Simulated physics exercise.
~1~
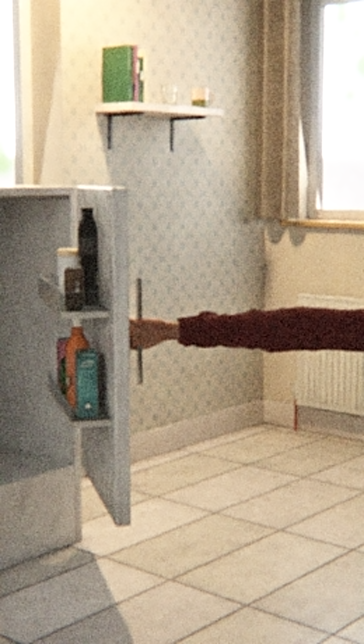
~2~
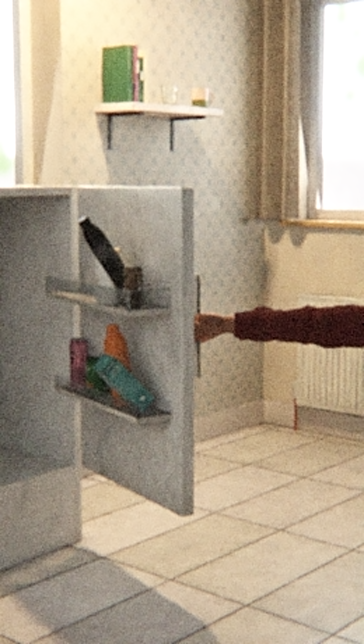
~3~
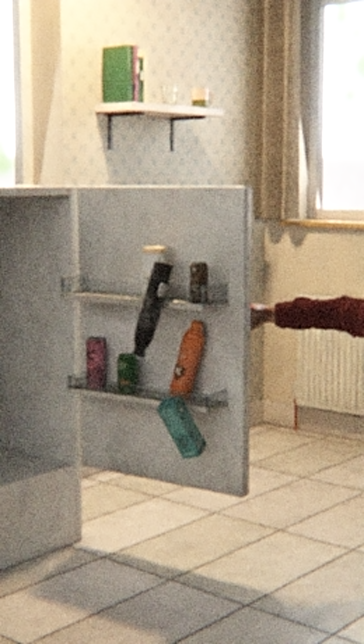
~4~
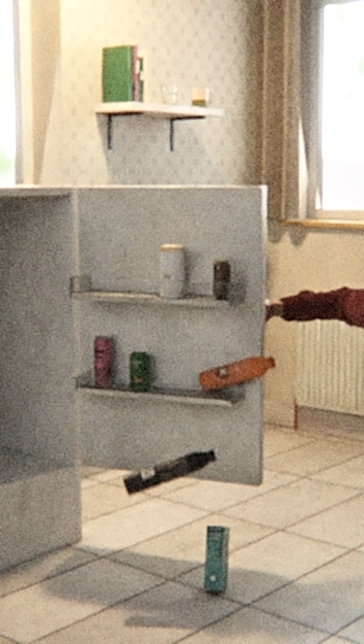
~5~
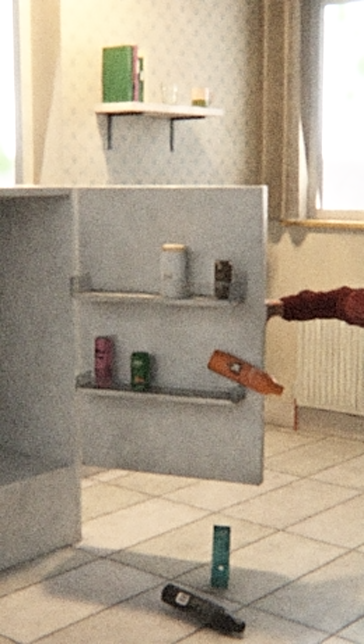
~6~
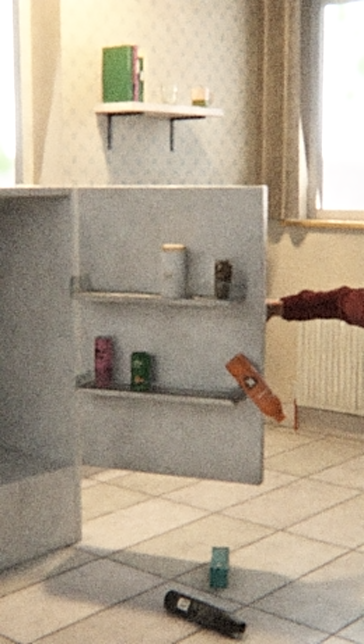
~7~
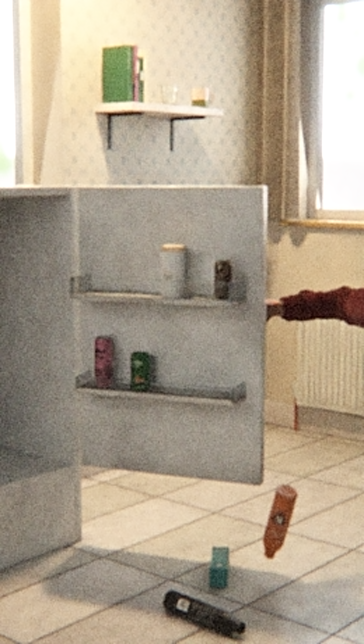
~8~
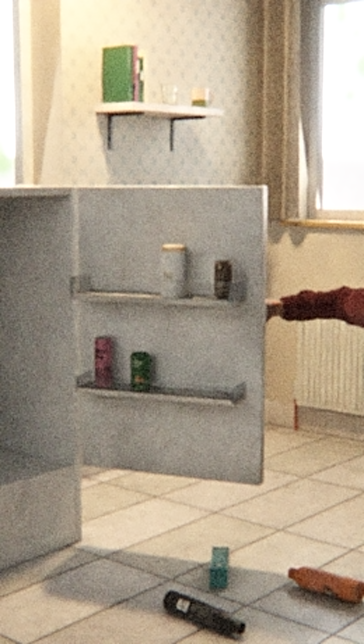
At the start, a hand in a dark red sleeve holds the edge of a partly open pale fridge door, with bottles and containers standing on its two inner racks. The arm pulls the door wide open to the right, and several items lean and tip over. A black bottle and a turquoise carton topple over the rails and drop to the tiled floor. An orange bottle tilts on the lower rack, then slips off its end and falls too. Finally, all three lie on the floor, while four containers remain upright on the racks.
